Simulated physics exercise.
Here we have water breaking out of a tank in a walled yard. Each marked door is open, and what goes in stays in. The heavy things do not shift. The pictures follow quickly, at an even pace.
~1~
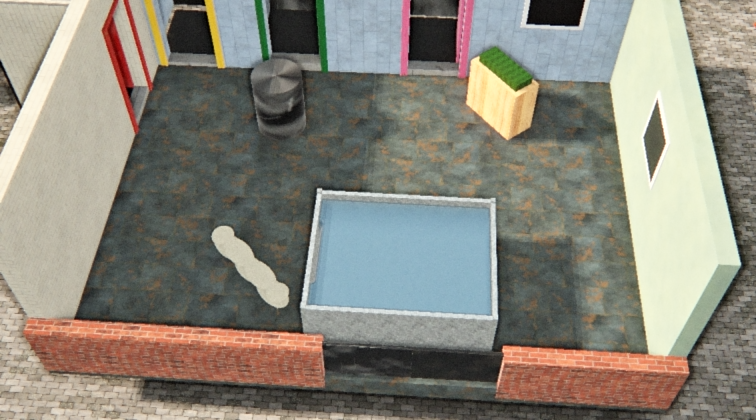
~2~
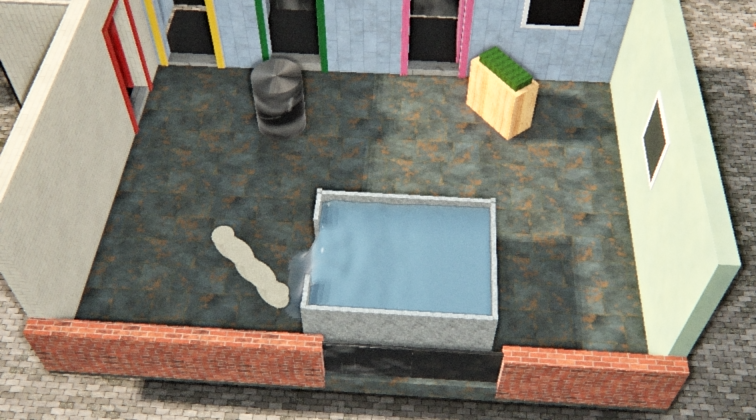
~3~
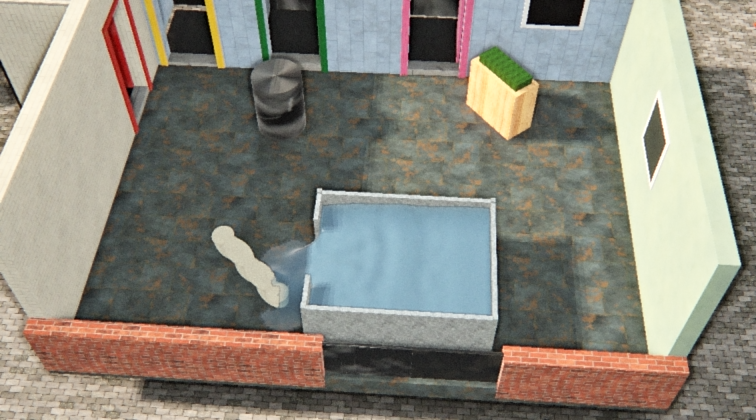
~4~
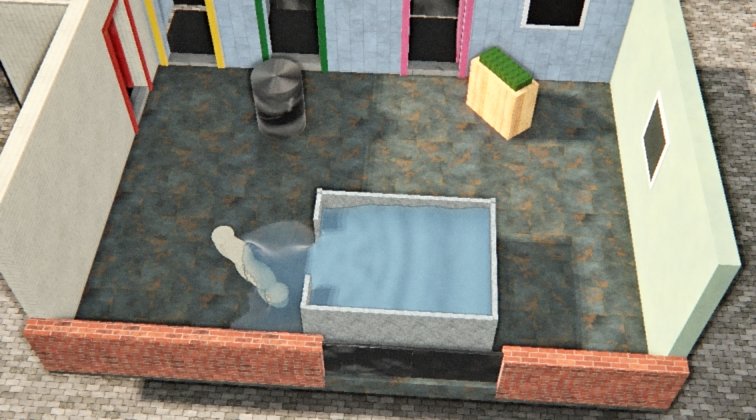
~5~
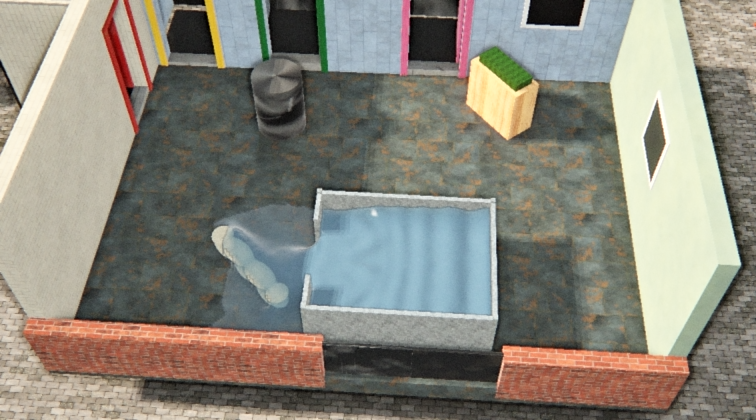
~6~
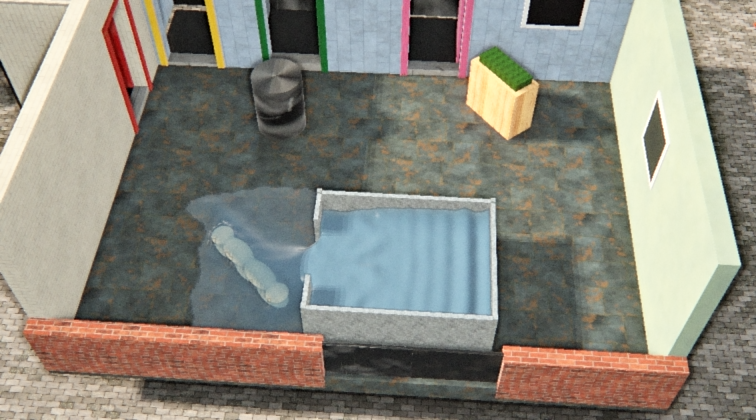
In this clip, a gray-walled tank of water sits still in a walled yard, then a gap opens in its left side and water pours out, spreading leftward across the dark floor and around a pale, low wavy shape.
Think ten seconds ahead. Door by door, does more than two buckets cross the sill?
In the end: The green door stays under that; the red door takes more than that; the yellow door takes more than that; the pink door stays under that.
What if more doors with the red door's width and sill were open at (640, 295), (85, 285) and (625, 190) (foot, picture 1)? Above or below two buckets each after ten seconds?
One after the other: Is under, takes more, keeps below it.
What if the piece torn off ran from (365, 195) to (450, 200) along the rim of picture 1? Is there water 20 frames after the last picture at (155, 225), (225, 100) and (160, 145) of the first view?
As listed: Free of water, wet, flooded.
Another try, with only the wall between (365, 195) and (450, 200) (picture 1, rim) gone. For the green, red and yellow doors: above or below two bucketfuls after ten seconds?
One by one: The green door passes that mark; the red door goes over; the yellow door passes that mark.
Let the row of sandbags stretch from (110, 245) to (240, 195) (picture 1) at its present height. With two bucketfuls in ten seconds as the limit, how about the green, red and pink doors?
Then: Green door lets less in, red door takes less, pink door lets less in.
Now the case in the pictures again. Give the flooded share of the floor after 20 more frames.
Near 50 in a hundred.
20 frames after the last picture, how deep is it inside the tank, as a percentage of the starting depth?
Some 42 per cent.
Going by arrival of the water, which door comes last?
The door marked pink.
A moment on, water covers 35 % of the floor; the green door not reached, the red door wet at the sill, nothing in, the yellow door not reached, the pink door not reached.
Next, water covers 45 % of the floor; the green door not reached, the red door under two buckets in, the yellow door under two buckets in, the pink door not reached.
Then, water covers 50 % of the floor; the green door wet at the sill, nothing in, the red door over two buckets in, the yellow door far over two buckets in, the pink door not reached.
Later, water covers 60 % of the floor; the green door wet at the sill, nothing in, the red door over two buckets in, the yellow door far over two buckets in, the pink door wet at the sill, nothing in.
In the end, water covers 95 % of the floor; the green door wet at the sill, nothing in, the red door far over two buckets in, the yellow door far over two buckets in, the pink door wet at the sill, nothing in.
